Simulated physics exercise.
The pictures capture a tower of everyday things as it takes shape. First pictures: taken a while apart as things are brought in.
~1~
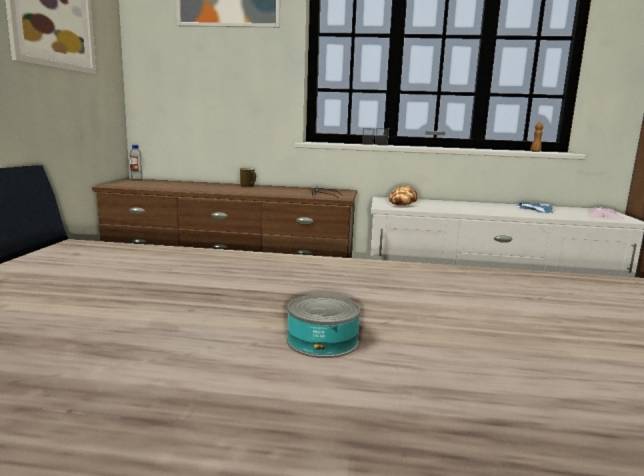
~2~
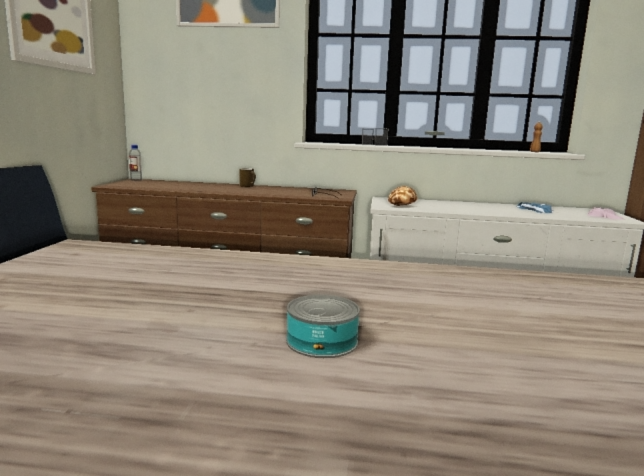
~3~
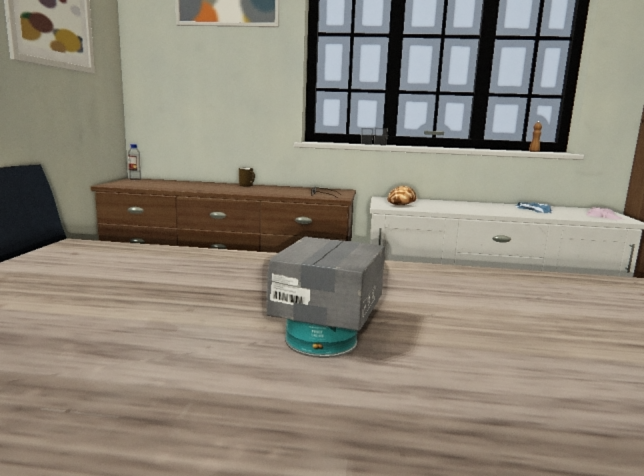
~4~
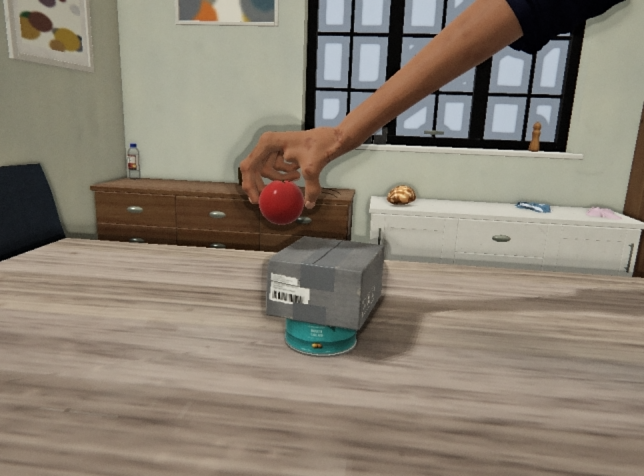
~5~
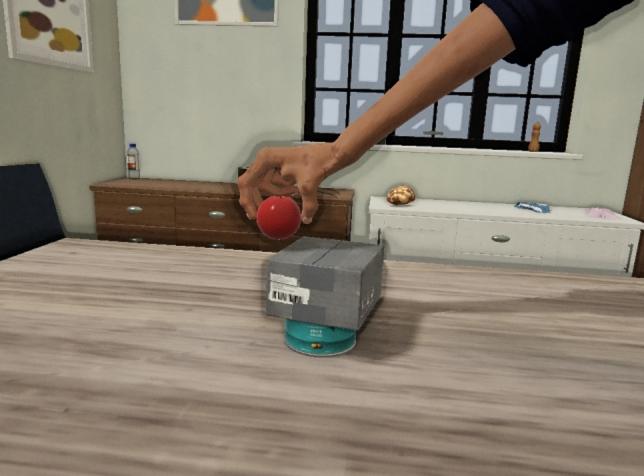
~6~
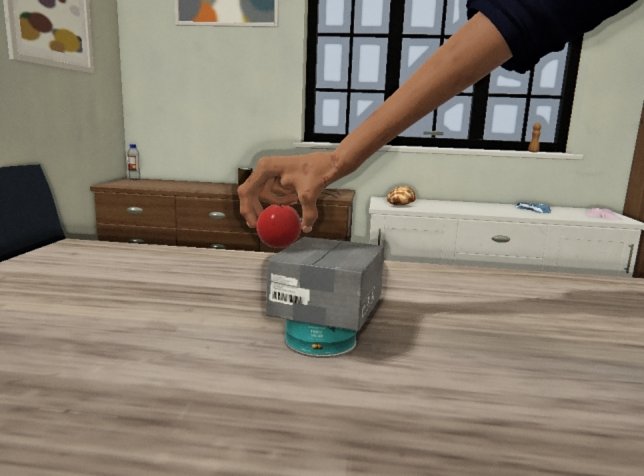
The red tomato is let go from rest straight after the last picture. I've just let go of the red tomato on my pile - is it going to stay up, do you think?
My guess is a failure.
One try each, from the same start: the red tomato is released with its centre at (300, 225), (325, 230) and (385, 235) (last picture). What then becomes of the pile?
Case one: It stands firm; case two: It stands firm; case three: It topples.
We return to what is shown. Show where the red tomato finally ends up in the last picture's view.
Around (238, 309).
Then, 0.40 s after the last picture, red tomato now fallen.
Then, 0.70 s after the last picture, nothing new.
At rest, fallen, red tomato; the other 2 in place. Seen from the same camera at the end, red tomato near (238, 309). The pile comes apart.
